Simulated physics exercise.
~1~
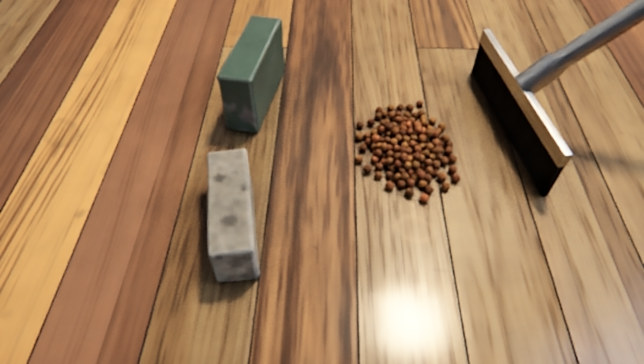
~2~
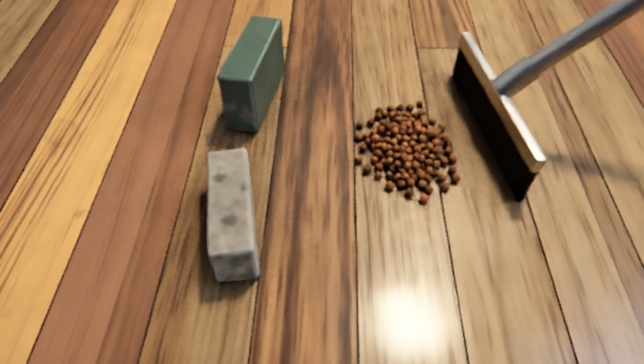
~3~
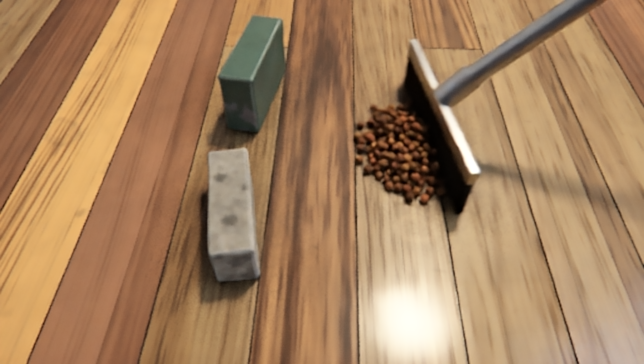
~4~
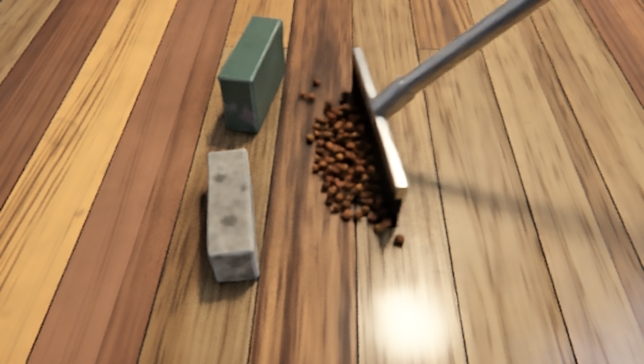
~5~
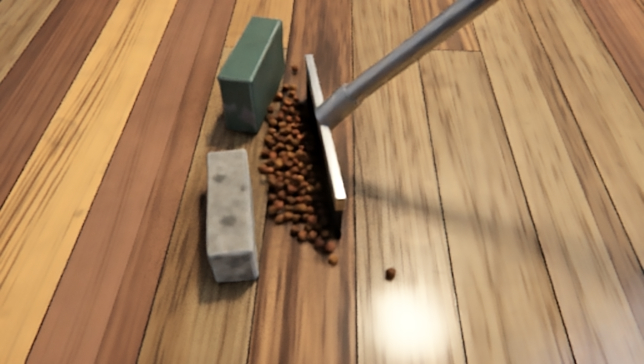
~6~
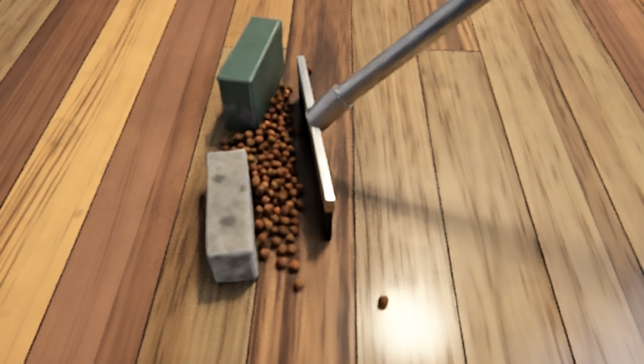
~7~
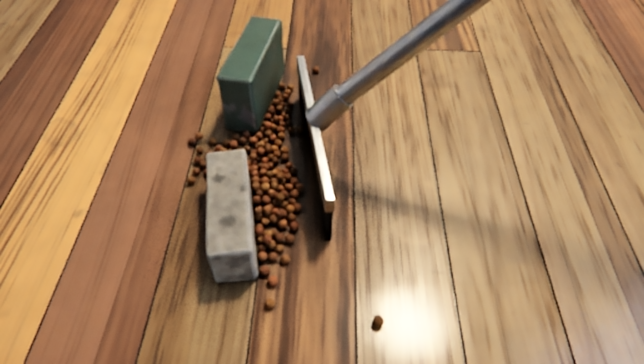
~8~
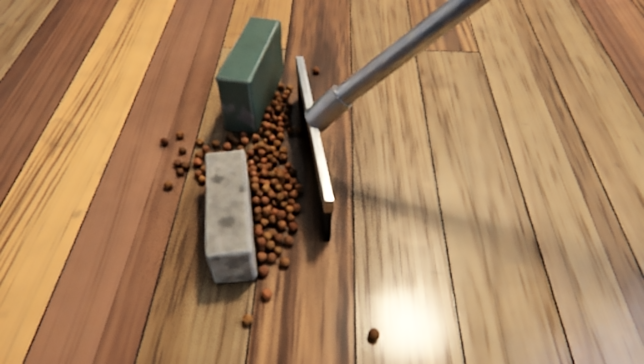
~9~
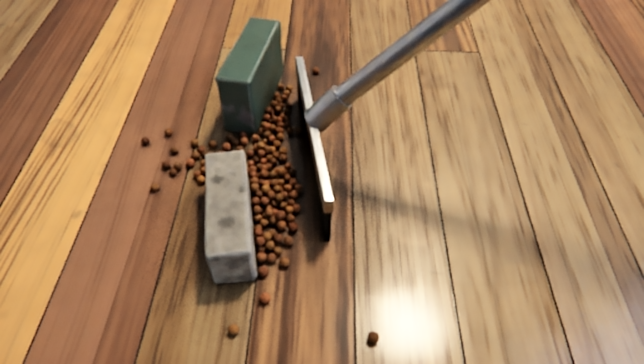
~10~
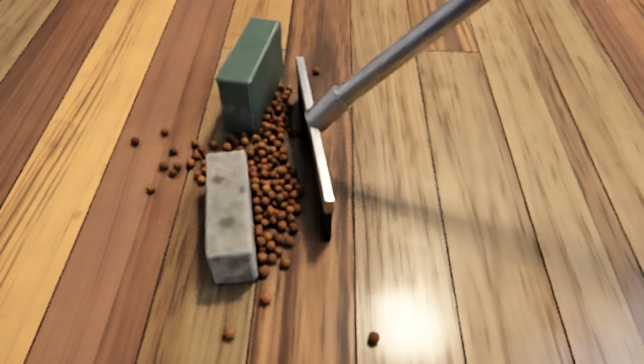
A squeegee with a grey handle stands at the right of a striped wooden plank floor, seen from above at a slant by a slightly swaying camera. Left of it lies a patch of small brown balls, and farther left are two blocks, a green one behind a speckled grey one, with a narrow gap between. The blade slides left, gathers the balls and pushes them against the blocks, then stops just short. A few balls roll through the gap and scatter beyond, while most stay heaped between blade and blocks, with a few strays in front.
